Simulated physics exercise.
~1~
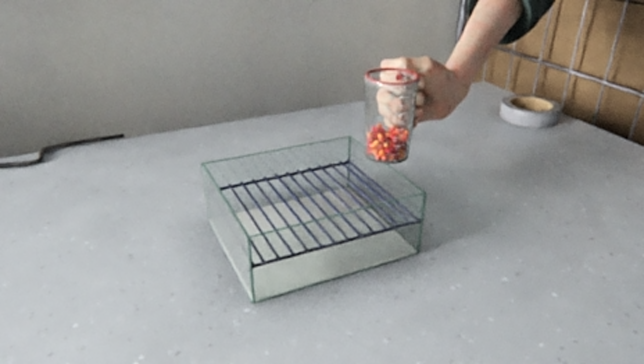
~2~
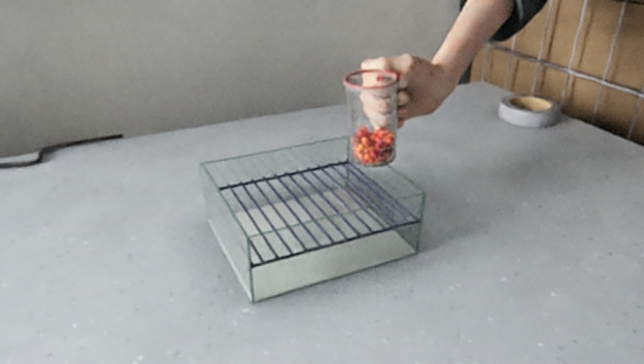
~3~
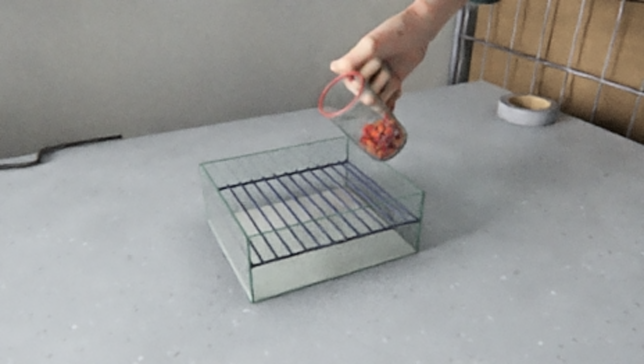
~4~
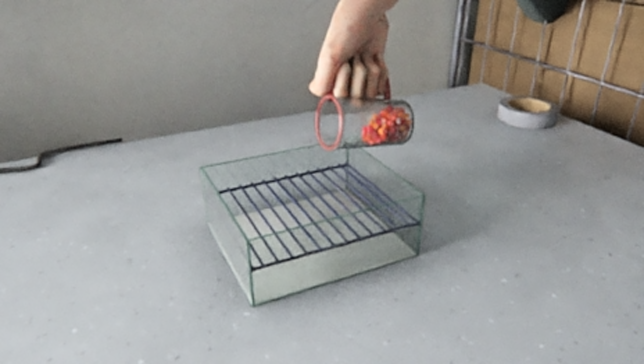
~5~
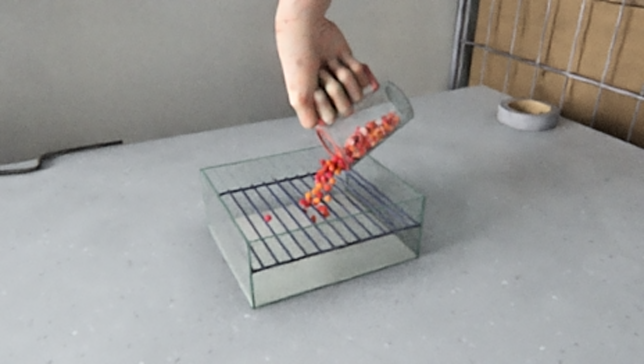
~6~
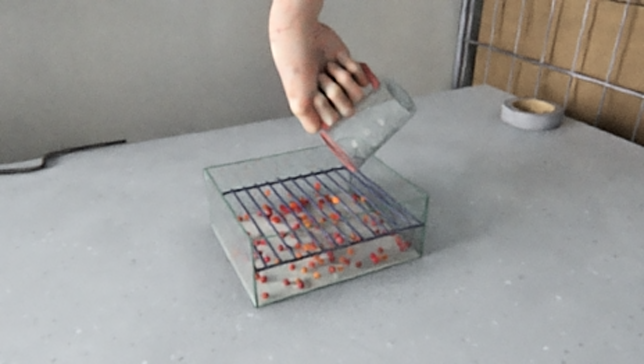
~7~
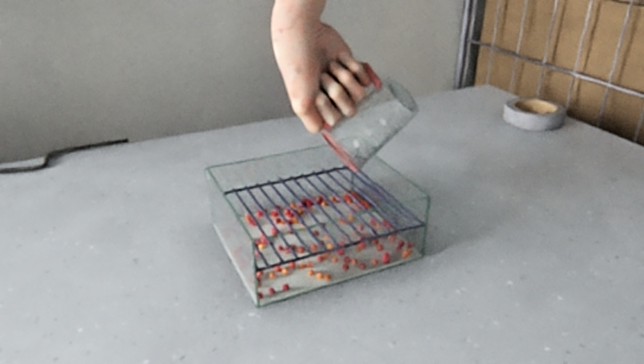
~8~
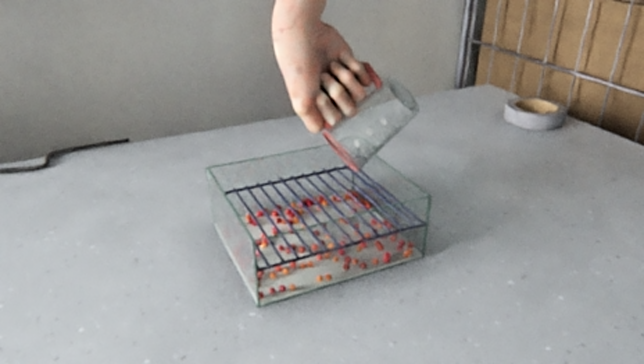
In the video, a hand holds a clear cup of small red and orange pieces beside a glass box with a wire rack, then moves it left and tips it over the rack. The pieces pour out, pass between the wires and end up scattered beneath them.
